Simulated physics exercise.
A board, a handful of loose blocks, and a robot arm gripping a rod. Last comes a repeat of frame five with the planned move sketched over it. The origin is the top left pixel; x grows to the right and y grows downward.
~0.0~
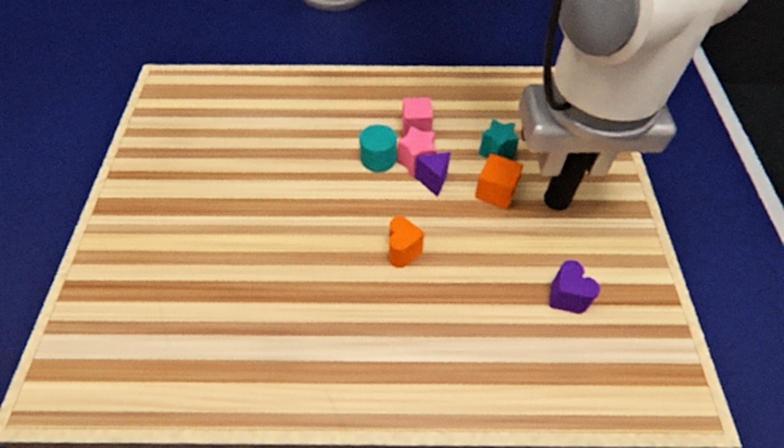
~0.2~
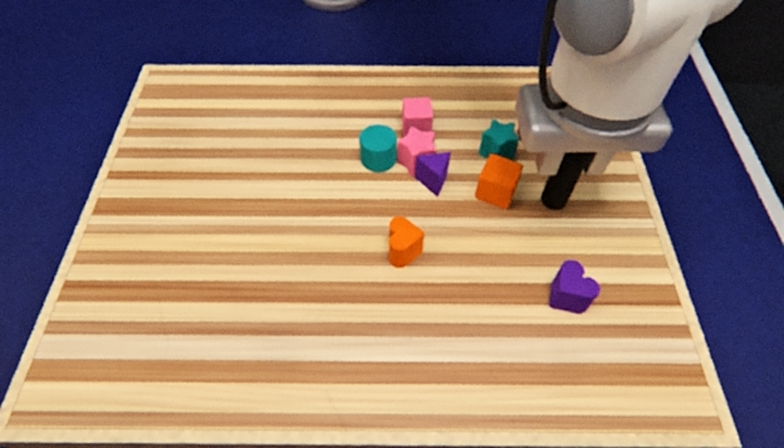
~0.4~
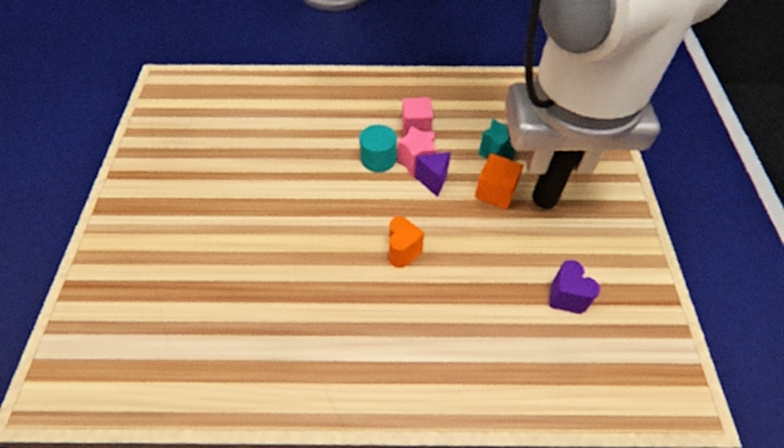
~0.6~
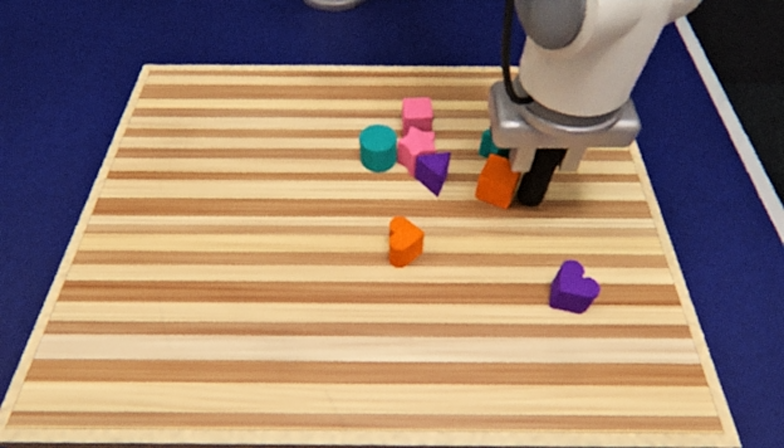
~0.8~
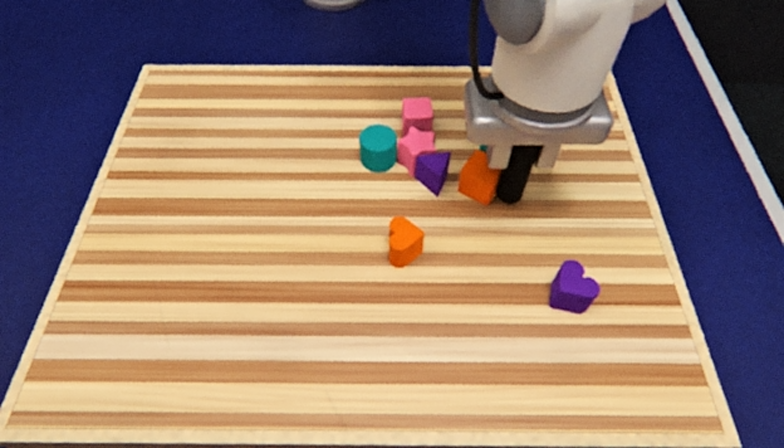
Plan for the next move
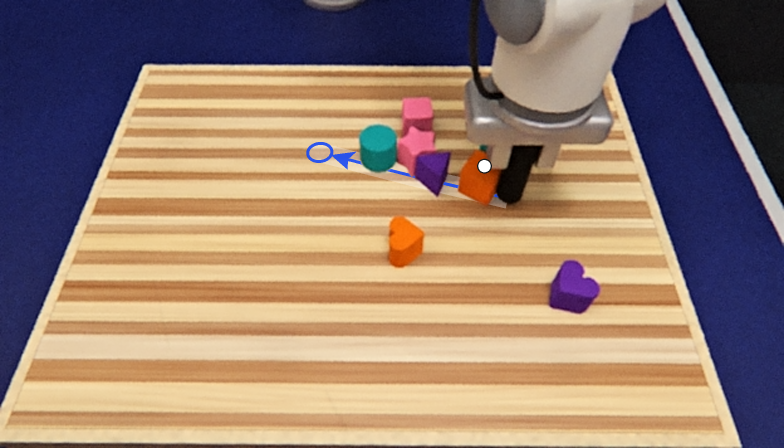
A robot arm moves its black rod left and nudges the orange four-sided block leftward.
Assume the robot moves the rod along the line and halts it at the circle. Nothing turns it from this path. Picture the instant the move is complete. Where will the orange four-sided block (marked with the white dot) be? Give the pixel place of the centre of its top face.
The centre of its top face lies at (299, 113).
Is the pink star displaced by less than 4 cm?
Final answer: No.
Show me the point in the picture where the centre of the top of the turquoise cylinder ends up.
The turquoise cylinder ends near (296, 89).
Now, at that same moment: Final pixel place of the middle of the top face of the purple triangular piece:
The answer is (345, 157).
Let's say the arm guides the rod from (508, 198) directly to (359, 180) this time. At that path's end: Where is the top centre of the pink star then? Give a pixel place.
It is going to be at (384, 117).
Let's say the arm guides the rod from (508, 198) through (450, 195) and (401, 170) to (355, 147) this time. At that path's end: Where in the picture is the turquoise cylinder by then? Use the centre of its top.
At the end it should sit near (324, 119).
The drawn path runs from (508, 198) to (320, 152); the dot is on the orange four-sided block.
On the path given first. One third of the way, rod (443, 178); turquoise cylinder (361, 130); pink star (396, 130), turned 45° clockwise; purple triangular piece (383, 158), turned 20° anticlockwise; orange four-sided block (416, 153).
Two thirds of the way, rod (379, 163); turquoise cylinder (329, 115); pink star (370, 107), turned 110° clockwise; purple triangular piece (347, 156), turned 80° anticlockwise; orange four-sided block (355, 132), turned 10° clockwise.
At the end, rod (319, 147); turquoise cylinder (296, 89); pink star (370, 107), turned 110° clockwise; purple triangular piece (345, 157), turned 90° anticlockwise; orange four-sided block (299, 113), turned 35° clockwise.
